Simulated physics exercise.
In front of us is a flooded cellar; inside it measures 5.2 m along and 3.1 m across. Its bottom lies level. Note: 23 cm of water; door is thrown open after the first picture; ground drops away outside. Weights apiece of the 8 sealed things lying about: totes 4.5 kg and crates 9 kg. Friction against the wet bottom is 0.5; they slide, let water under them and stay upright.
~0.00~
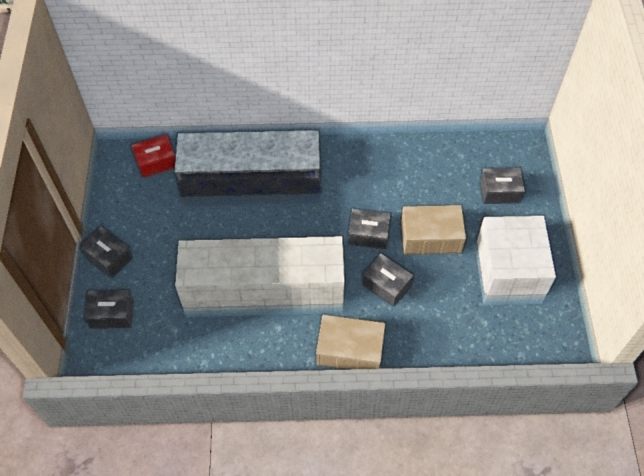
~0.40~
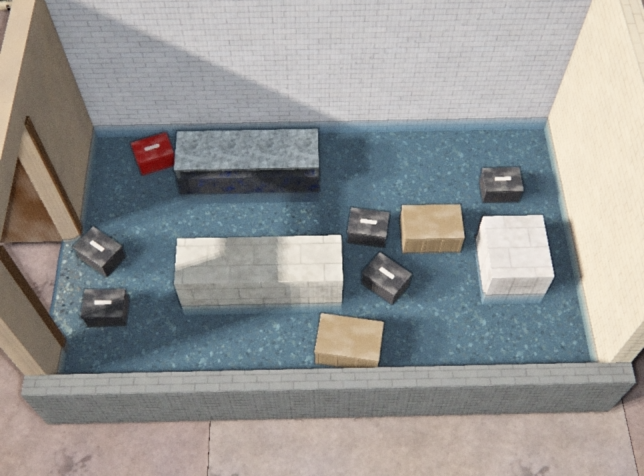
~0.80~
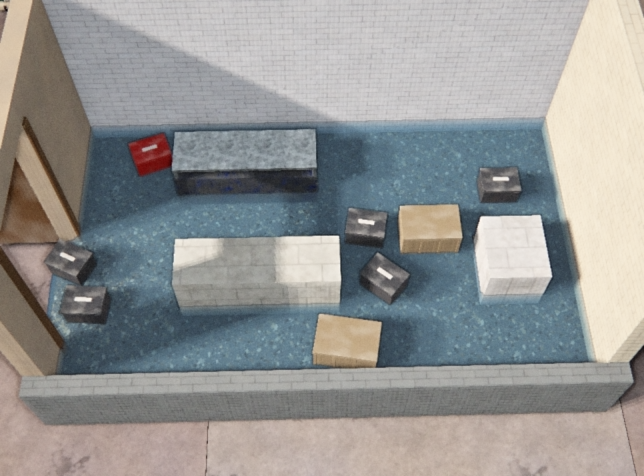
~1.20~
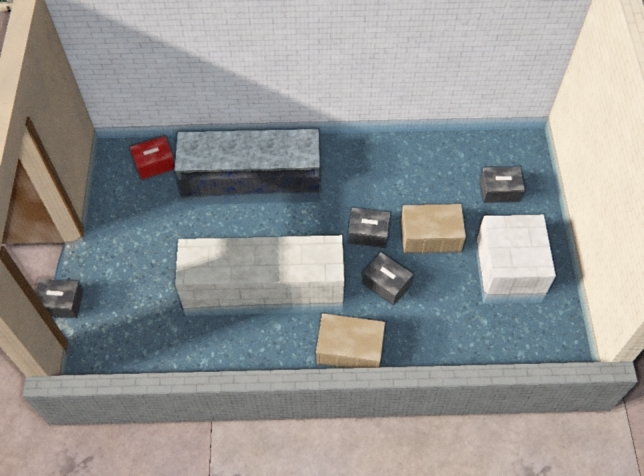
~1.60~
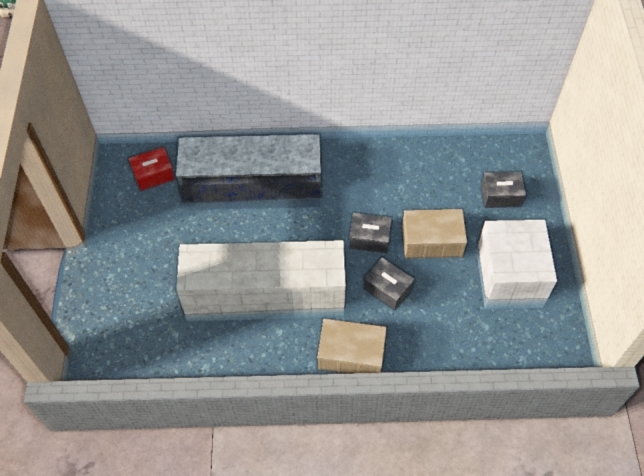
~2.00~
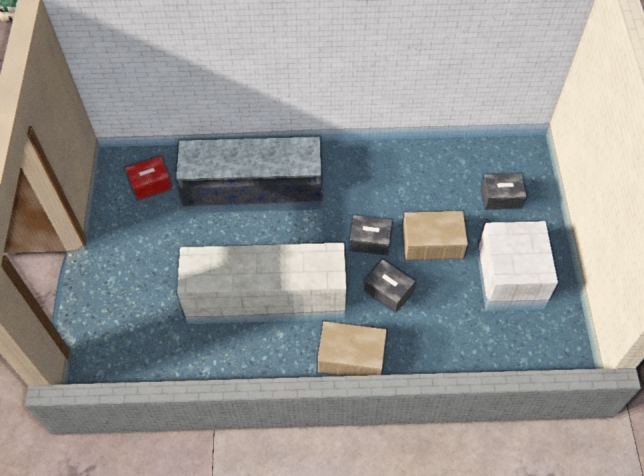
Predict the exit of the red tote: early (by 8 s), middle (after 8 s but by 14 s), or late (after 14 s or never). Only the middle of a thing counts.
Early.
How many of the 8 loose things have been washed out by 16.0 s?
6 in total.
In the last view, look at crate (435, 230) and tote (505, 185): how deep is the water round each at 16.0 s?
I'd estimate 11 cm for the first and 11 cm for the second.
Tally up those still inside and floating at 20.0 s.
Count: 2.
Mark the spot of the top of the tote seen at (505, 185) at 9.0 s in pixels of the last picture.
I'd put it somewhere near (456, 195).
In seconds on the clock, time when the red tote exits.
Close to 6.5 s, I'd say.
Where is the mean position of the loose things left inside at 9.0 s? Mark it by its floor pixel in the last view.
About (275, 293).
After 4.0 s the red tote is near (121, 200), 0.6 m from its start, afloat; 2 of 8 are out; 6 afloat.
After 9.0 s the red tote has gone out (at 6.4 s); 3 of 8 are out; 5 afloat.
After 16.0 s the red tote has gone out (at 6.4 s); 6 of 8 are out; 2 afloat.
After 20.0 s the red tote has gone out (at 6.4 s); 6 of 8 are out; 2 afloat.
